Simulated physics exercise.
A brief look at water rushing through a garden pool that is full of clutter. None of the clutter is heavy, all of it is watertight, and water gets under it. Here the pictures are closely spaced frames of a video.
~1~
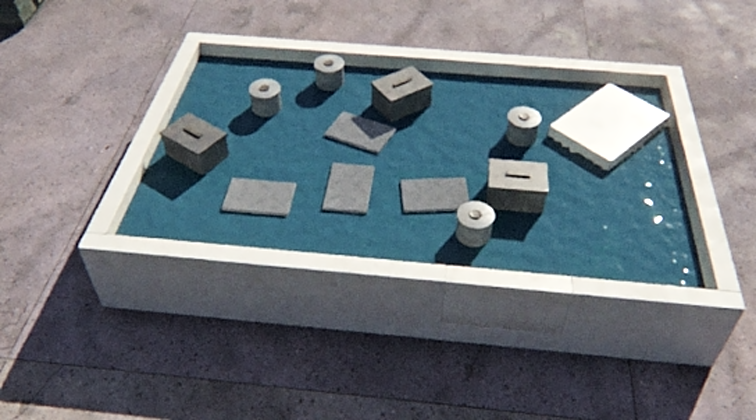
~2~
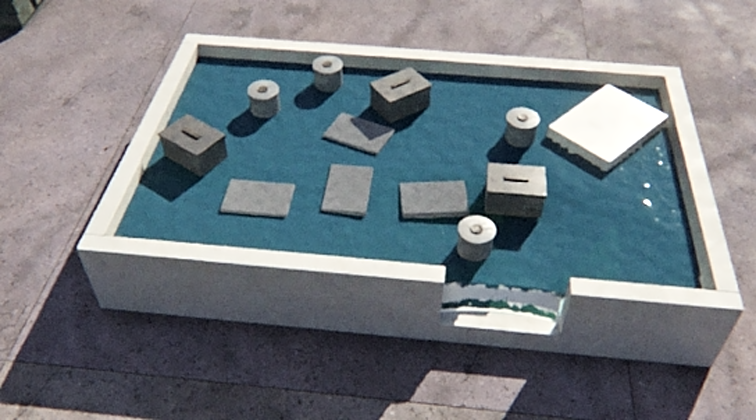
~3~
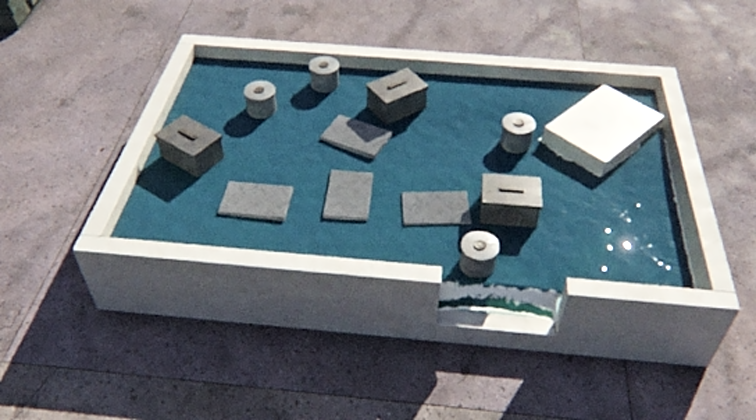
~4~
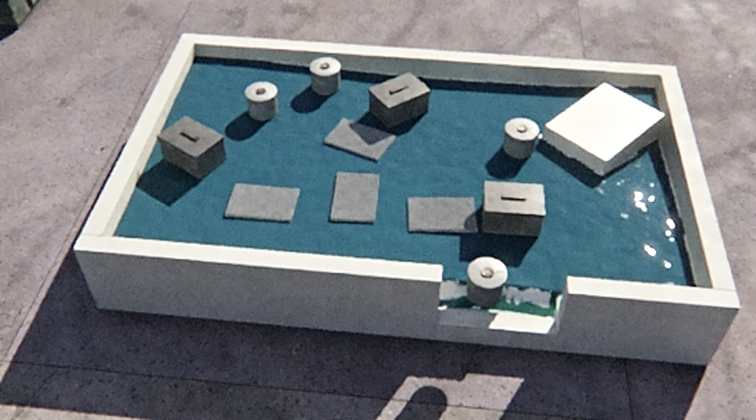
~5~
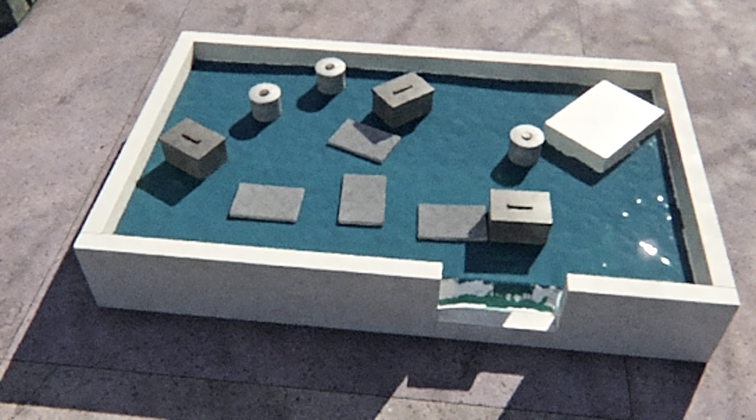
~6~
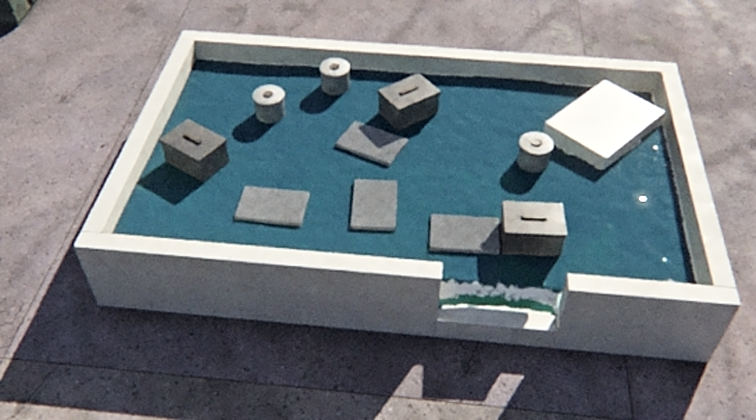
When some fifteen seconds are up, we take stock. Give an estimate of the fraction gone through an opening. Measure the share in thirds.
From what I can see, the part that leaves comes to one third through two thirds.
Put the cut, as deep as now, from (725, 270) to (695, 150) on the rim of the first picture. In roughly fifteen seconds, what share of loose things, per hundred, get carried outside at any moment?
It works out at some 50 per cent of the things.
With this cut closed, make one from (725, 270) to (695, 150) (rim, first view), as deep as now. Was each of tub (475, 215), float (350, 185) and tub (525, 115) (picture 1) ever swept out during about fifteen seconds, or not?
First lost, second lost, third lost.
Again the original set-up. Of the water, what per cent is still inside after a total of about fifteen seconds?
It comes to about 56 parts in a hundred.
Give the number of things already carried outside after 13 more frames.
Tally: 4.
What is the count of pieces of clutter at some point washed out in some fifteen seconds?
That comes out at 5.
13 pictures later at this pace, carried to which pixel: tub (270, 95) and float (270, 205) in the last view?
They should end up near (289, 111) and (334, 231) respectively.
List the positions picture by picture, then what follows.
In the first frame, a float at (435, 194), afloat; a tote at (518, 175) floats; 0 of 11 have shifted.
In the second frame, a float at (434, 197), afloat; a tote at (517, 179) floats; 1 of 11 have shifted.
In the third frame, a float at (436, 207) floats, close to its start; a tote at (512, 190), afloat, close to its start; 3 of 11 have shifted.
In the fourth frame, a float at (442, 213) floats, close to its start; a tote at (514, 198), afloat, close to its start; 7 of 11 have shifted.
In the fifth frame, a float at (452, 221), afloat, close to its start; a tote at (521, 206) floats, close to its start; 9 of 11 have shifted.
In the sixth frame, a float at (465, 232) floats, a stride from its start; a tote at (534, 218), afloat, a stride from its start; 11 of 11 have shifted.
A moment on, 2 of 11 are out; 9 afloat.
Next, 4 of 11 are out; 7 afloat.
Later, 4 of 11 are out; 7 afloat.
In the end, 5 of 11 are out; 6 afloat.
